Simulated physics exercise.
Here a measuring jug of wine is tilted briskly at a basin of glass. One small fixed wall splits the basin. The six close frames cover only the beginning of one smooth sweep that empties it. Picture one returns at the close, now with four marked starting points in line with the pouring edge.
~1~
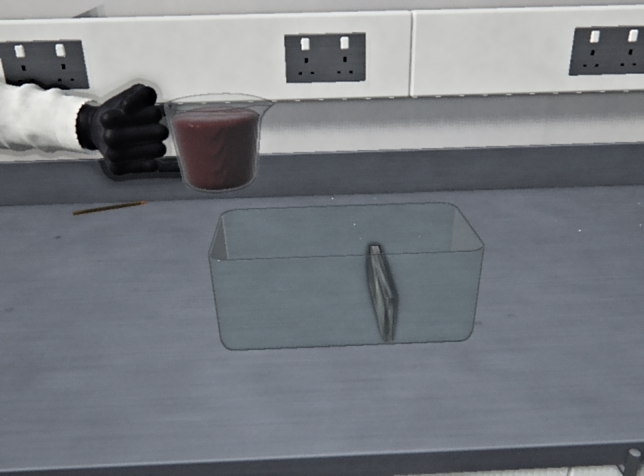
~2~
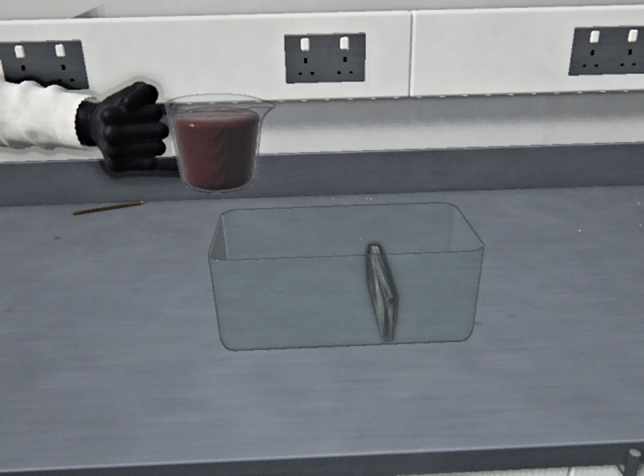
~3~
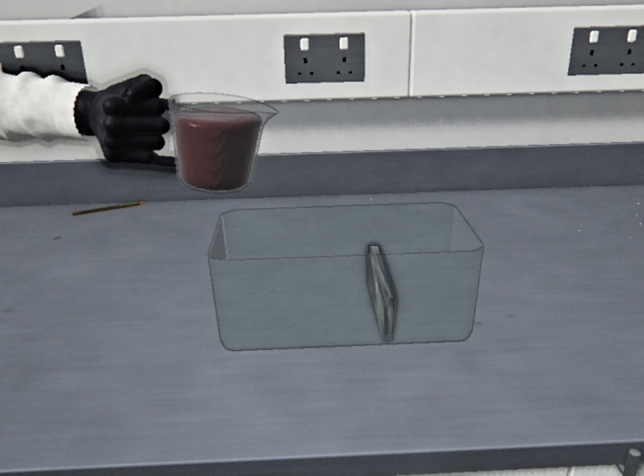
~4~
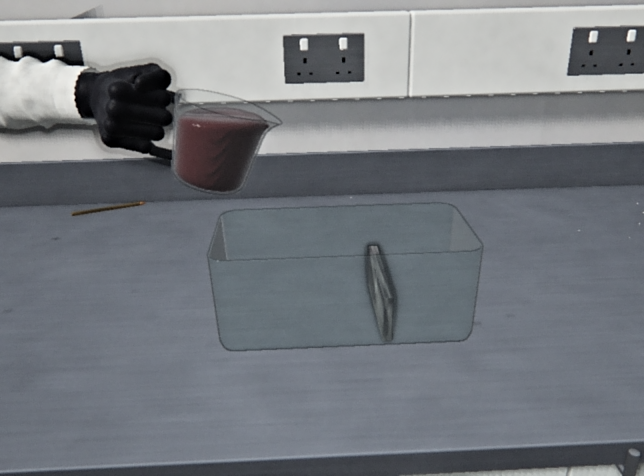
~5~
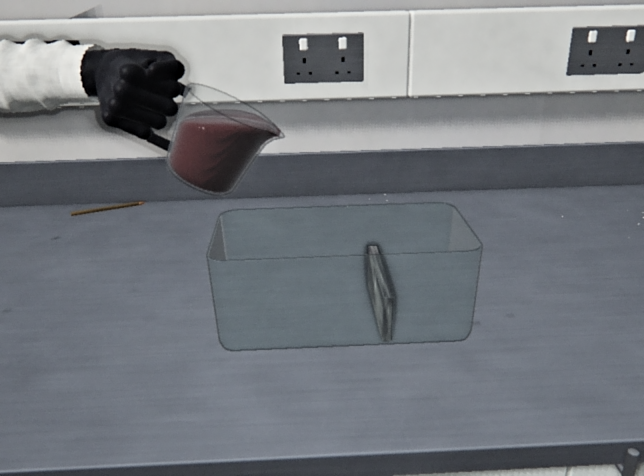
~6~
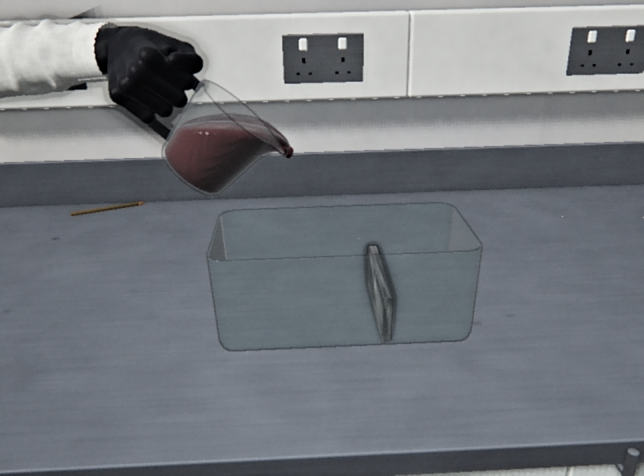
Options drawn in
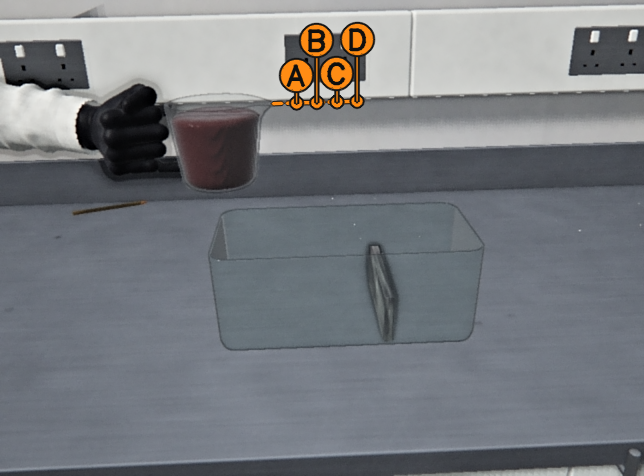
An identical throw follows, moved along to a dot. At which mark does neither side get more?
The answer is dot D.
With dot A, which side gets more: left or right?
More ends on the left.
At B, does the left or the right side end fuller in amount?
More ends on the left.
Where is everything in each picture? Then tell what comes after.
The first picture shows upright, lip at (273, 103); basin from (221, 346) to (472, 336); top of the wall at (381, 269); nothing has left yet.
The second picture shows upright, lip at (274, 105); nothing has left yet.
The third picture shows tipped about 8°, lip at (277, 112); nothing has left yet.
The fourth picture shows tipped about 17°, lip at (281, 122); nothing has left yet.
The fifth picture shows tipped about 29°, lip at (284, 136); nothing has left yet.
The sixth picture shows tipped about 43°, lip at (283, 152); wine is over the lip, down to (288, 154).
On the marked copy, A at (296, 103); B at (316, 102); C at (336, 101); D at (357, 101).
With A, about 94 % ends left of the wall and 4 % right of it.
With B, about 92 % ends left of the wall and 5 % right of it; 3 % is lost outside.
With C, about 75 % ends left of the wall and 23 % right of it.
With D, about 52 % ends left of the wall and 45 % right of it; 3 % is lost outside.
